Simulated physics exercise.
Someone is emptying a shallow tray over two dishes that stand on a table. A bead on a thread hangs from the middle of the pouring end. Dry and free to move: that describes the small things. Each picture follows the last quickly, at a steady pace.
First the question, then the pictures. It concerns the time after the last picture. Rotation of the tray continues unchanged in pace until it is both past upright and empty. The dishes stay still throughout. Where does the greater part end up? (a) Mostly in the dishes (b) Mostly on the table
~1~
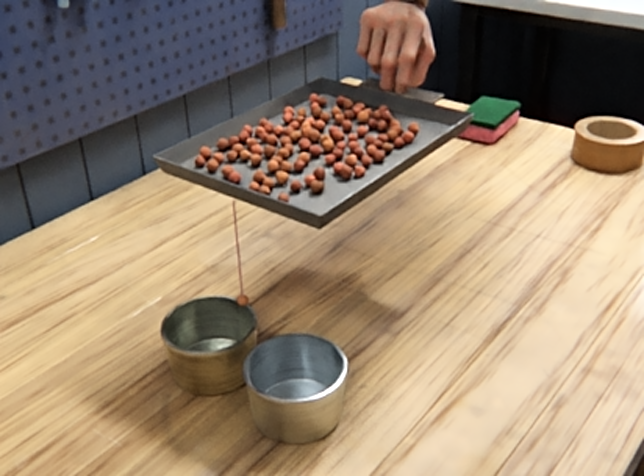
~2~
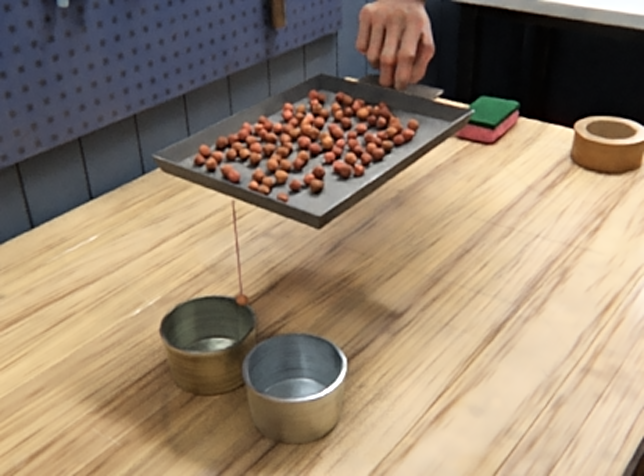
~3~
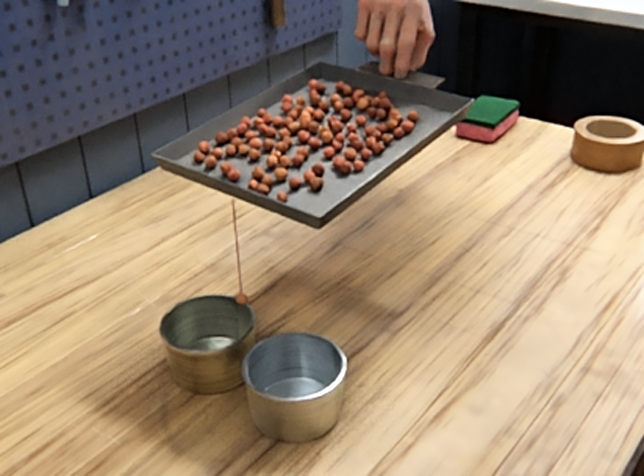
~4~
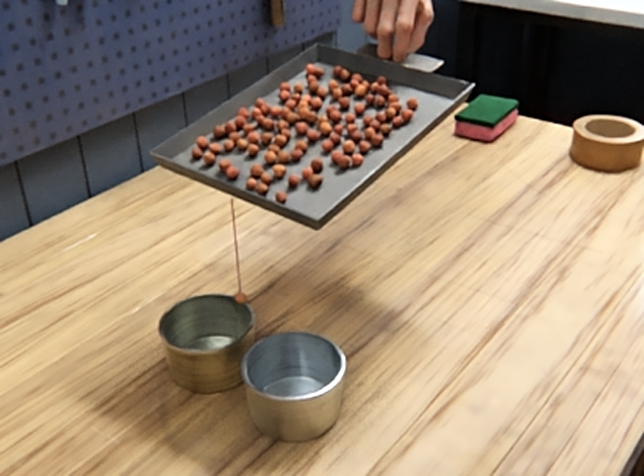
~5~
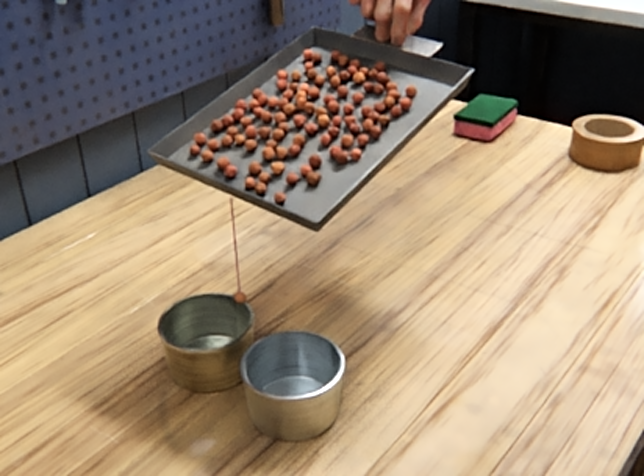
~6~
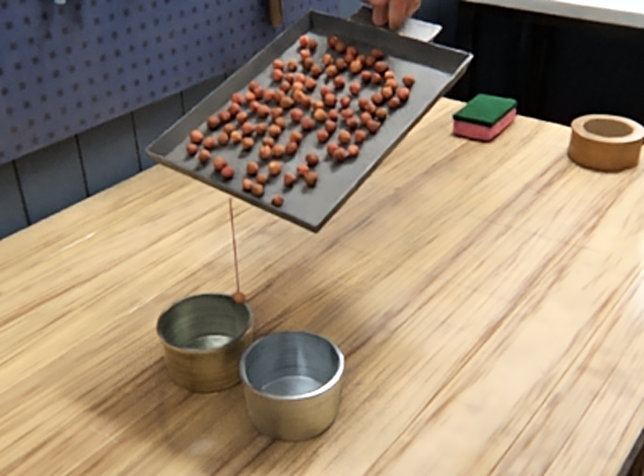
a.
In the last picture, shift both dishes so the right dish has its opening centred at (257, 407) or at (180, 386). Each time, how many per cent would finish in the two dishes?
Roughly 20 per cent, then roughly 0 per cent.
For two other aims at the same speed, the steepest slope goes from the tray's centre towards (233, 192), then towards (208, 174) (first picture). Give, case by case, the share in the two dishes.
In order, some 50 % and some 20 %.
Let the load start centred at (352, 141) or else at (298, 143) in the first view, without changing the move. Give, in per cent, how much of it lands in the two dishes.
You'd see roughly 80 per cent first and roughly 80 per cent second.
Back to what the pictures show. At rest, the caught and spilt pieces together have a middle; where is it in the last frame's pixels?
Around (288, 401).
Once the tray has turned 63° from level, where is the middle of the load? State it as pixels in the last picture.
Near (259, 178).
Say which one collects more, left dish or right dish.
It's the rightmost dish that ends with more.
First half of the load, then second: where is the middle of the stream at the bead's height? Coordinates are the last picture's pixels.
First close to (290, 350), next close to (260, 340).
Soon after the last picture, tray tipped steeply; nearly all on the tray; a stray few in the right dish; a stray few in the air.
A little later, tray tipped past a quarter turn; a small part on the tray; about half in the right dish; a small part in the left dish; a stray few outside both; about a quarter in the air.
Later still, tray tipped past a quarter turn; about two thirds in the right dish; a small part in the left dish; about a quarter outside both.
At rest, tray tipped past a quarter turn; about two thirds in the right dish; a small part in the left dish; about a quarter outside both.
